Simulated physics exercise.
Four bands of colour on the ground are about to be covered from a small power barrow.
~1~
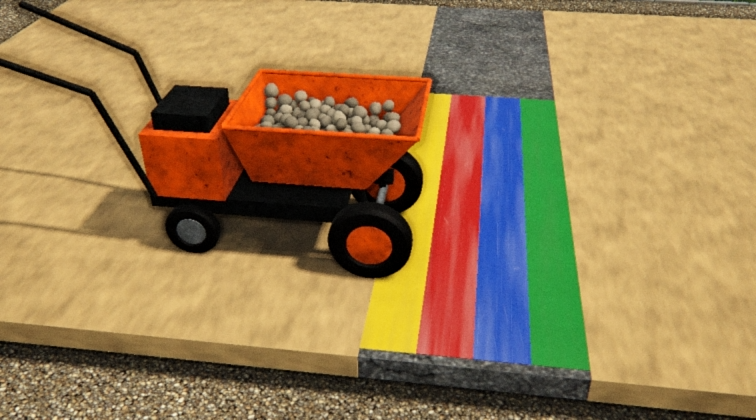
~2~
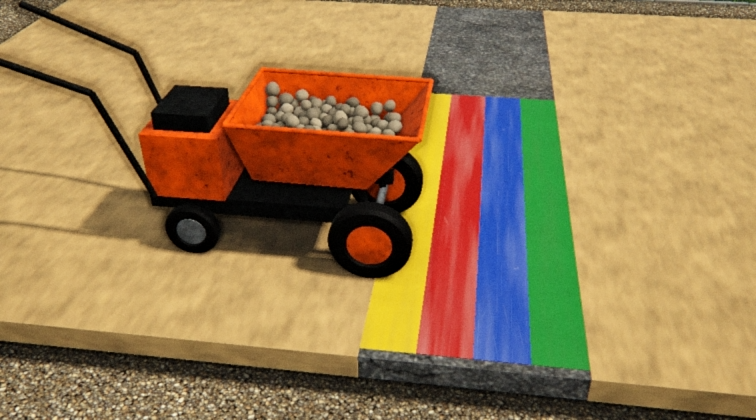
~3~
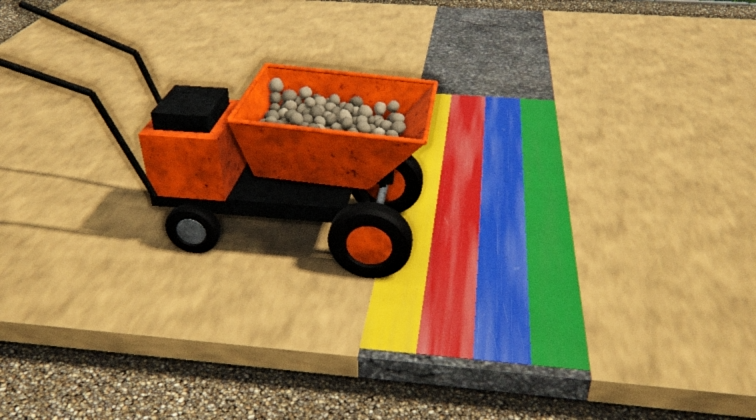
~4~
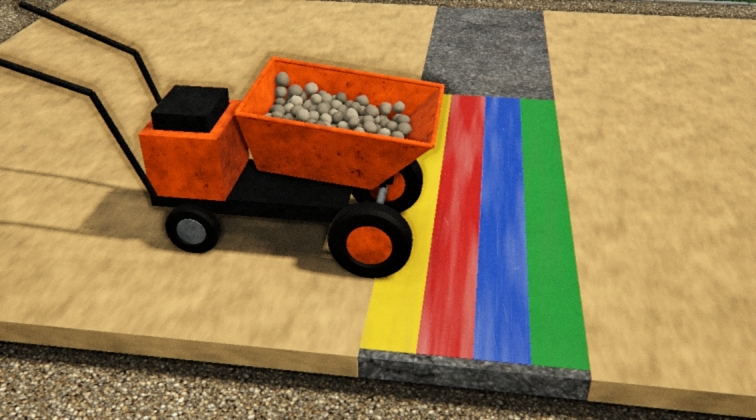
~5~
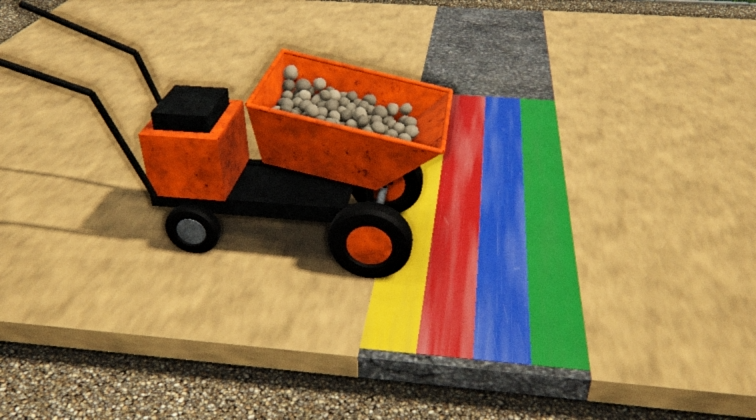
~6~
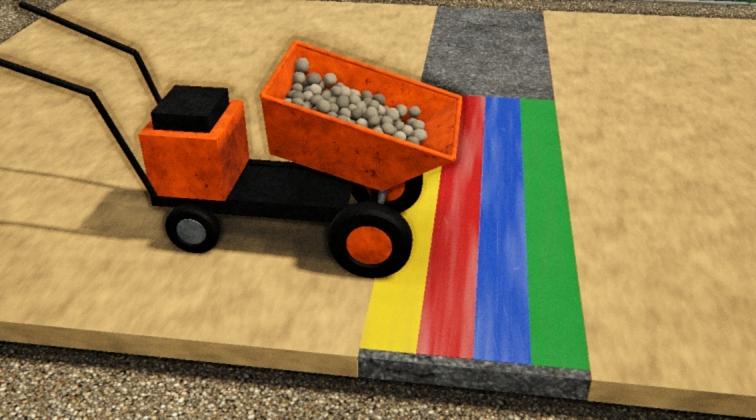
Beside four coloured strips on sandy ground, an orange skip of pebbles gradually tilts rightward.
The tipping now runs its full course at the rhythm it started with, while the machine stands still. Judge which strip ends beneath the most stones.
Beneath the most stones: The green strip.
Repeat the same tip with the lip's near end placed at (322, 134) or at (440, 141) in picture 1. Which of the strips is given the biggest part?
To begin with red, and after that that green strip.
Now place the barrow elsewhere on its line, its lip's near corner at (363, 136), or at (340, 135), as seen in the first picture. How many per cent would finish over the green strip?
The shares come out close to 10 and 10 per cent, in that order.
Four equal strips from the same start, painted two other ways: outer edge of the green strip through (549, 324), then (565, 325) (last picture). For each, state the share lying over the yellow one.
In turn 0 and 0 in a hundred.
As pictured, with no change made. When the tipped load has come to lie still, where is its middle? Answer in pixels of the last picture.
(549, 250).
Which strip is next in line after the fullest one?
I'd say the strip in blue.
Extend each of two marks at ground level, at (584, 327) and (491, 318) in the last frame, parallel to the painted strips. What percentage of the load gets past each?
About 20 and 70 per cent.
Just after the last frame, skip tipped steeply; every one in the skip.
A moment on, skip tipped right over; the larger part in the skip; about a tenth over the blue strip; about a tenth over the green strip.
Further on, skip tipped right over; roughly a quarter in the skip; just a few over the red strip; roughly a quarter over the blue strip; roughly a third over the green strip; roughly a quarter off the paint.
When it is over, skip tipped right over; roughly a quarter in the skip; not one over the yellow strip; just a few over the red strip; roughly a quarter over the blue strip; roughly a third over the green strip; roughly a quarter off the paint.
